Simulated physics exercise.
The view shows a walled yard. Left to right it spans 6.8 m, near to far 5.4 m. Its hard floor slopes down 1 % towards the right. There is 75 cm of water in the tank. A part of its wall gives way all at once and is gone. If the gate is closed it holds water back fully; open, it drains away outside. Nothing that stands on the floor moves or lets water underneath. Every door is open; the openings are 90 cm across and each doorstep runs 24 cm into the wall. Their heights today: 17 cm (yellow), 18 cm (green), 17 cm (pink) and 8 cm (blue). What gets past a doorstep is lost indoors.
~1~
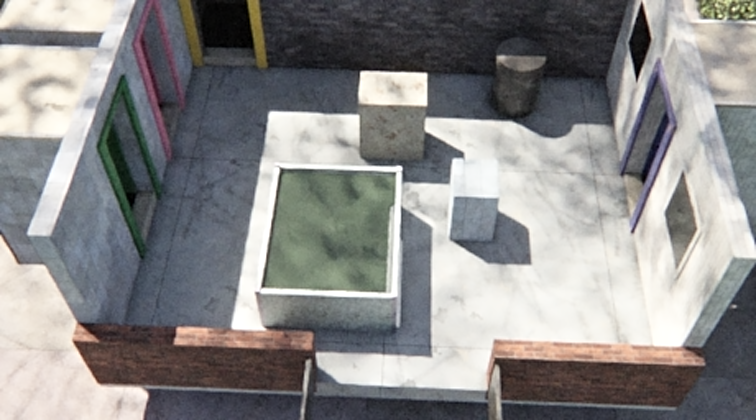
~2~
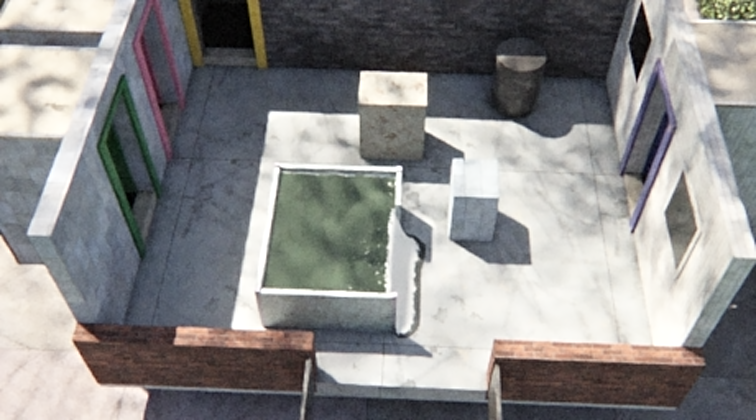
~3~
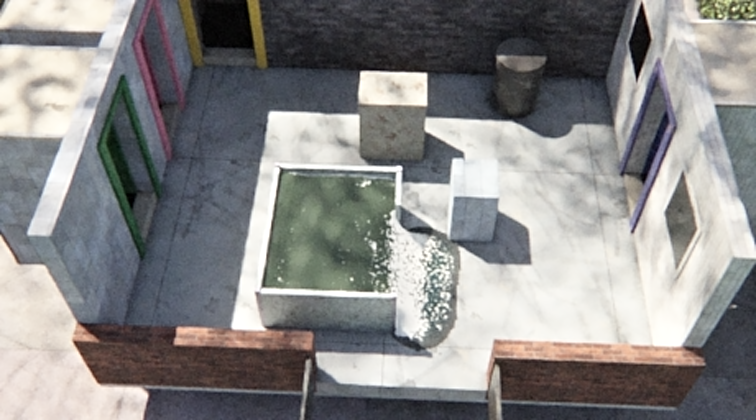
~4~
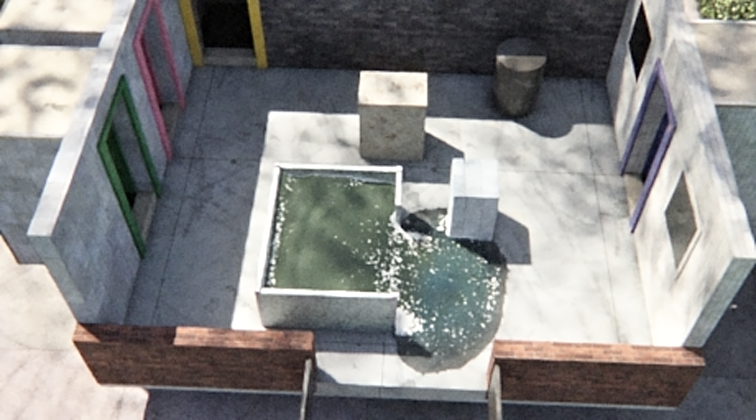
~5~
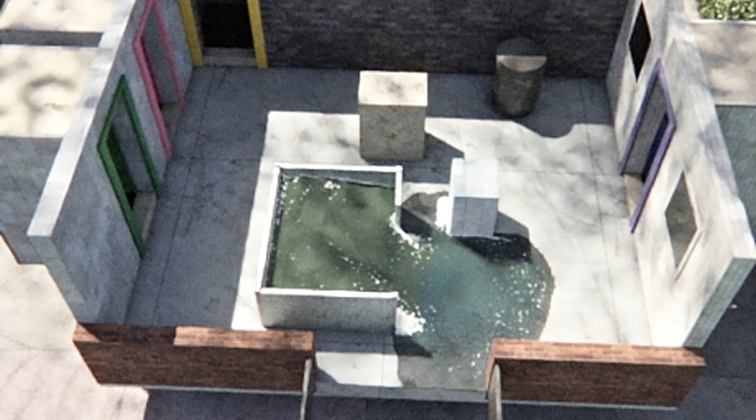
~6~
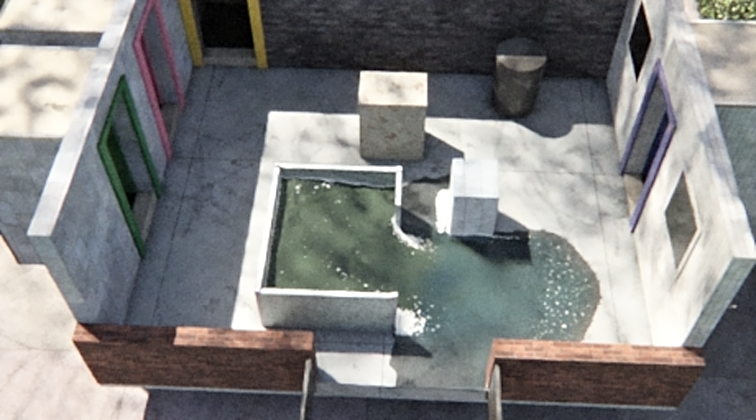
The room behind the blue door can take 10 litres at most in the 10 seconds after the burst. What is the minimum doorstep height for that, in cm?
About 16 cm.
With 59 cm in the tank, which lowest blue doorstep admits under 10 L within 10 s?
Then roughly 12.0 cm.
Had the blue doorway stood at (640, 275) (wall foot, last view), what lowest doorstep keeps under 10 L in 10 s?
About 35 cm.
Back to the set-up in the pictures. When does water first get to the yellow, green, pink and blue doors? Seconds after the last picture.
Yellow 5.5 s, green 7.5 s, pink 6.0 s, blue 0.7 s.
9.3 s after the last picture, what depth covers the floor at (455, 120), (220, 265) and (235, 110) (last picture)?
In that order: 8, 2 and 6 cm.
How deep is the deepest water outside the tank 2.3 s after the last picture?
Roughly 30 cm.
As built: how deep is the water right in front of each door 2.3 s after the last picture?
Depths in cm: Yellow 0, green 0, pink 0, blue 16.
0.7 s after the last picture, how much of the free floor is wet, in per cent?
Near 30 per cent is wet.
Then, 0.7 s after the last picture water covers 30 % of the floor, deepest (55 cm) near (650, 379); 6 cm at the blue door, 0 litres in over its 8 cm doorstep.
Then, 2.3 s after the last picture water covers 35 % of the floor, deepest (30 cm) near (533, 374); 16 cm at the blue door, 30 litres in over its 8 cm doorstep.
Then, 9.3 s after the last picture water covers 85 % of the floor, deepest (10 cm) near (605, 118); 10 cm at the blue door, 94 litres in over its 8 cm doorstep.
At the blue door as built, the water peaked near 16 cm, 1.9 s after the last picture.
Run again over the same 10 s with other heights there, 19 litres in over 14 cm, 2 litres over 19 cm. The limit of 10 litres is kept from about 16 cm up.
